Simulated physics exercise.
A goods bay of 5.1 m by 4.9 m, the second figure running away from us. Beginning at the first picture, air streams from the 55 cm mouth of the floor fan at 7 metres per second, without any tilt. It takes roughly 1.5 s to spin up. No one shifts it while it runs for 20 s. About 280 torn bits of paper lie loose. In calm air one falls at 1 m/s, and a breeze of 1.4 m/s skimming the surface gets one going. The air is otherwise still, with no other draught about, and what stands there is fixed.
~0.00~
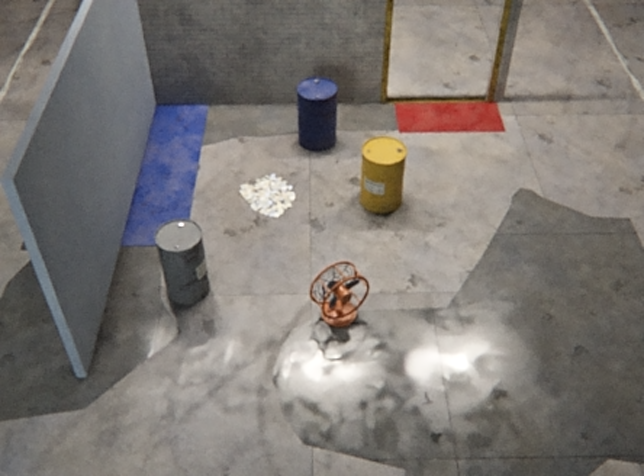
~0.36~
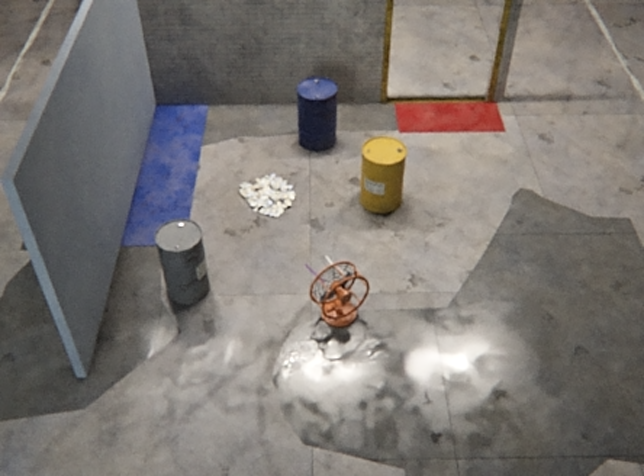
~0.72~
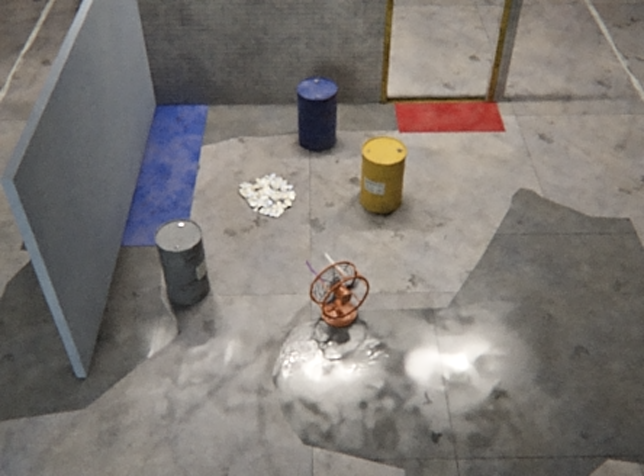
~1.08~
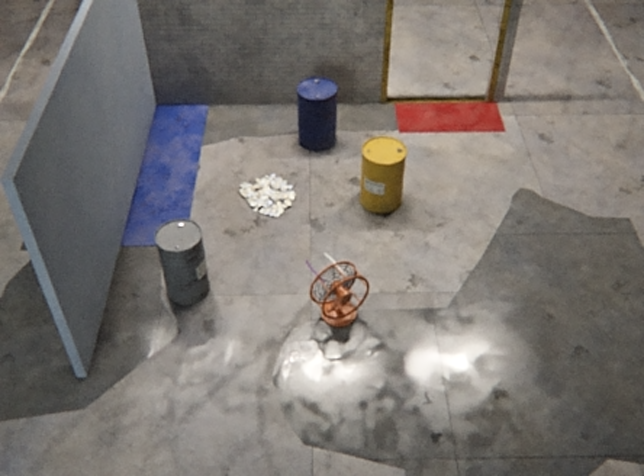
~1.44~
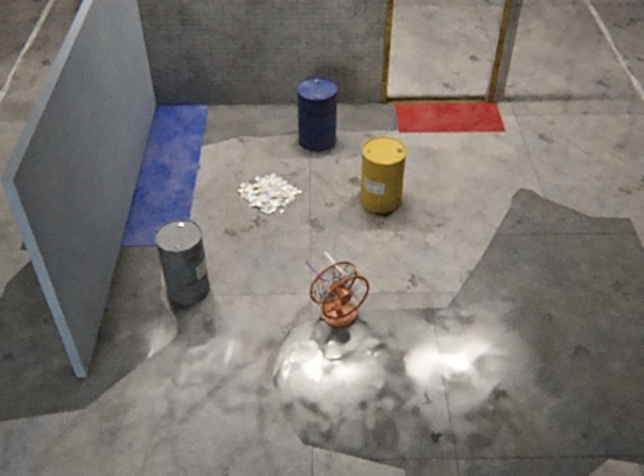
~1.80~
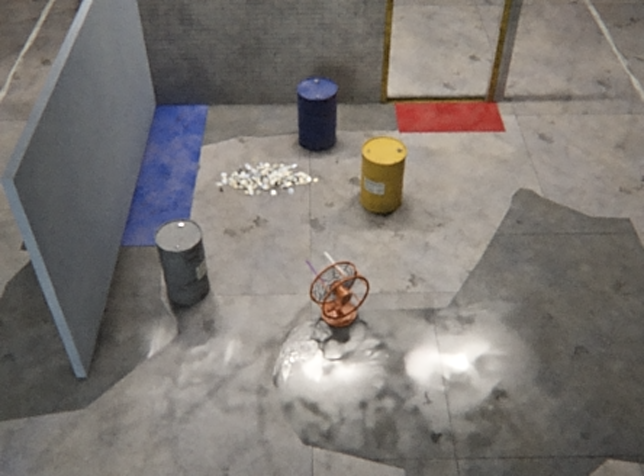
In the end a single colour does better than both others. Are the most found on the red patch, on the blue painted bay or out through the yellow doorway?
Most are at red.
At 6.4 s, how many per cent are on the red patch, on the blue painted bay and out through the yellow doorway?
I'd say around 40 per cent at red, 5 per cent at blue, 2 per cent at yellow.
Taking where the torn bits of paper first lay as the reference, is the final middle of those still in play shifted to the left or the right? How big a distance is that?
I'd say a right-hand move of around 2.4 m.
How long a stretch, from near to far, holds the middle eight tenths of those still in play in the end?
3.2 m, roughly.
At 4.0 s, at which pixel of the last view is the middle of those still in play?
The middle ends up close to (337, 108).
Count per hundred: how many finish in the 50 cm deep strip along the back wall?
Around 40 in a hundred.
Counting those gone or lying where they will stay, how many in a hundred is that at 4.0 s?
About 0 per cent.
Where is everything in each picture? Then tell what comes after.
In the first frame, the middle of the torn bits of paper is near (270, 196), none has stirred yet and the mouth of the floor fan is at (340, 290).
In the second frame, the middle of the torn bits of paper is near (270, 195), none has stirred yet, the blue painted bay is centred on (169, 168), the yellow doorway is centred on (436, 103) and the red patch is centred on (449, 117).
In the third frame, the middle of the torn bits of paper is near (270, 195), none has stirred yet, the top of a barrel is at (317, 88) and the top of a barrel is at (384, 150).
In the fourth frame, the middle of the torn bits of paper is near (270, 195) and none has stirred yet.
In the fifth frame, the middle of the torn bits of paper is near (267, 192), the farthest in sight from the floor fan is at (273, 176) and about 15 % have left their places.
In the sixth frame, the middle of the torn bits of paper is near (267, 178), the farthest in sight from the floor fan is at (257, 163) and about 90 % have left their places.
After 4.0 s the count stands so, 12 % are on the blue painted bay, 0 % out through the yellow doorway and 15 % on the red patch; the middle of those still in play is near (337, 108).
After 6.4 s the count stands so, 6 % are on the blue painted bay, 2 % out through the yellow doorway and 45 % on the red patch; the middle of those still in play is near (401, 110).
After 11.0 s the count stands so, 2 % are on the blue painted bay, 10 % out through the yellow doorway and 43 % on the red patch; the middle of those still in play is near (416, 110).
After 20.0 s, at the end, 1 % are on the blue painted bay, 13 % out through the yellow doorway and 35 % on the red patch; the middle of those still in play is near (434, 111).
